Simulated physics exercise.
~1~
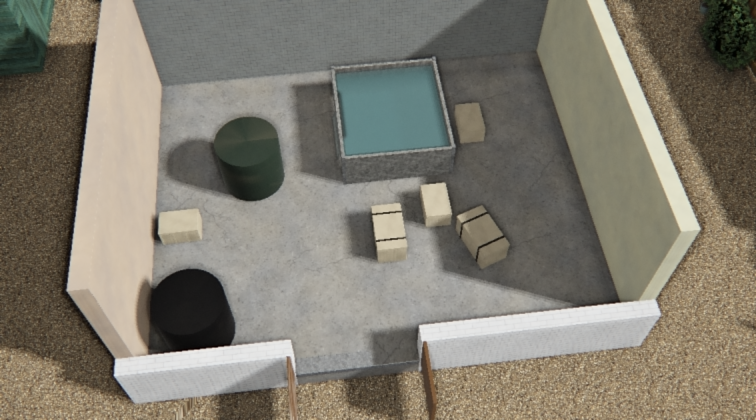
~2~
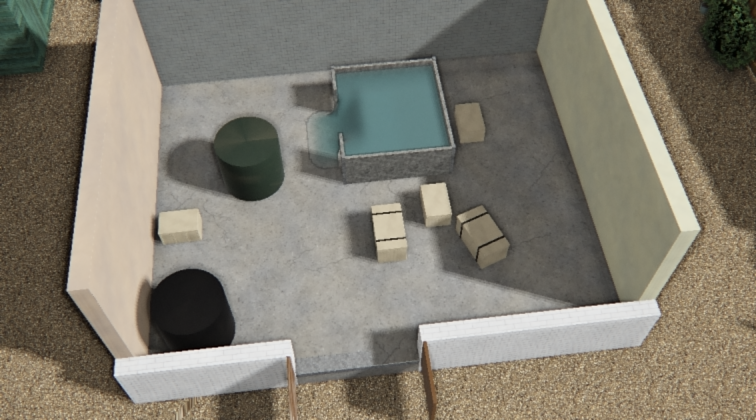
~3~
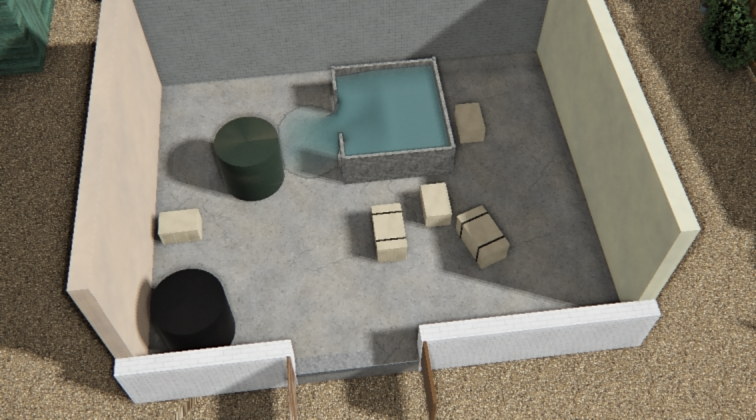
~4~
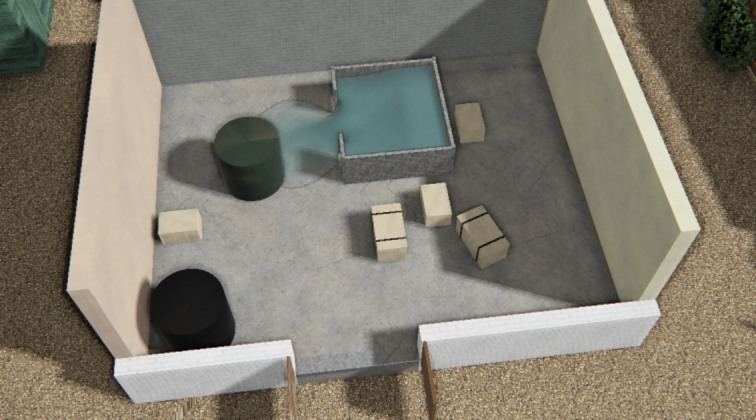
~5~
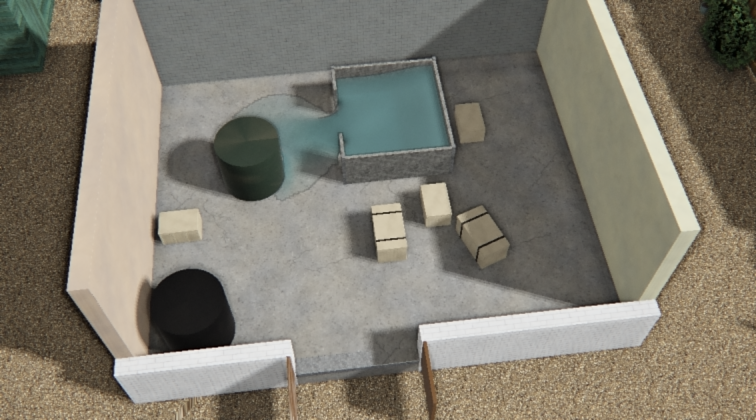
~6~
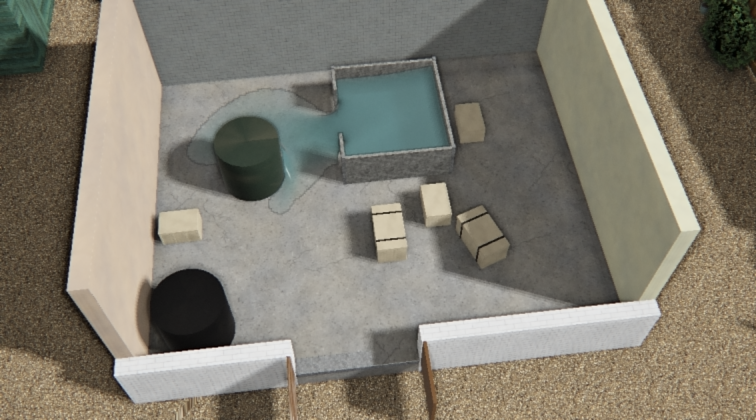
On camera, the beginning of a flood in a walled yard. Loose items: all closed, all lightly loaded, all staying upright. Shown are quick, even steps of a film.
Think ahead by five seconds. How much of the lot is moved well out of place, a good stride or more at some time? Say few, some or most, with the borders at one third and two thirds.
Few.
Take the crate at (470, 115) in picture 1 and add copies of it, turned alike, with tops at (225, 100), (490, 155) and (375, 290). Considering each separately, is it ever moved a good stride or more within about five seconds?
Twin one: Slides well clear; twin two: Barely shifts; twin three: Barely shifts.
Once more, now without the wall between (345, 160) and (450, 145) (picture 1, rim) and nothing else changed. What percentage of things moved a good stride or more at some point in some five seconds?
My figure is about 60 %.
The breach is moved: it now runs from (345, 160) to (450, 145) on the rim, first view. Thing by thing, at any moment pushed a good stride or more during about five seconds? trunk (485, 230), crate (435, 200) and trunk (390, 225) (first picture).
First covers that distance, second covers that distance, third covers that distance.
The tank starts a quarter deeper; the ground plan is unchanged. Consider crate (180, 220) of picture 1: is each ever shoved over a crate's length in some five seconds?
Going by the pictures, I'd say it made the full stretch.
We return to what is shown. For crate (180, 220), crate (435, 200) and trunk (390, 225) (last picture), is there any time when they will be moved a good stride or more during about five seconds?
Item one gets that far, item two never gets that far, item three never gets that far.
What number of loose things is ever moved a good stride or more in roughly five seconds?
Tally: 1.
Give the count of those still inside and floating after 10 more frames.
You get 0.
A moment on, 0 of 5 are well off their spots; 0 afloat.
Next, 0 of 5 are well off their spots; 0 afloat.
Later, 1 of 5 are well off their spots; 1 afloat.
In the end, 1 of 5 are well off their spots, and 1 have been at some point; 1 afloat.
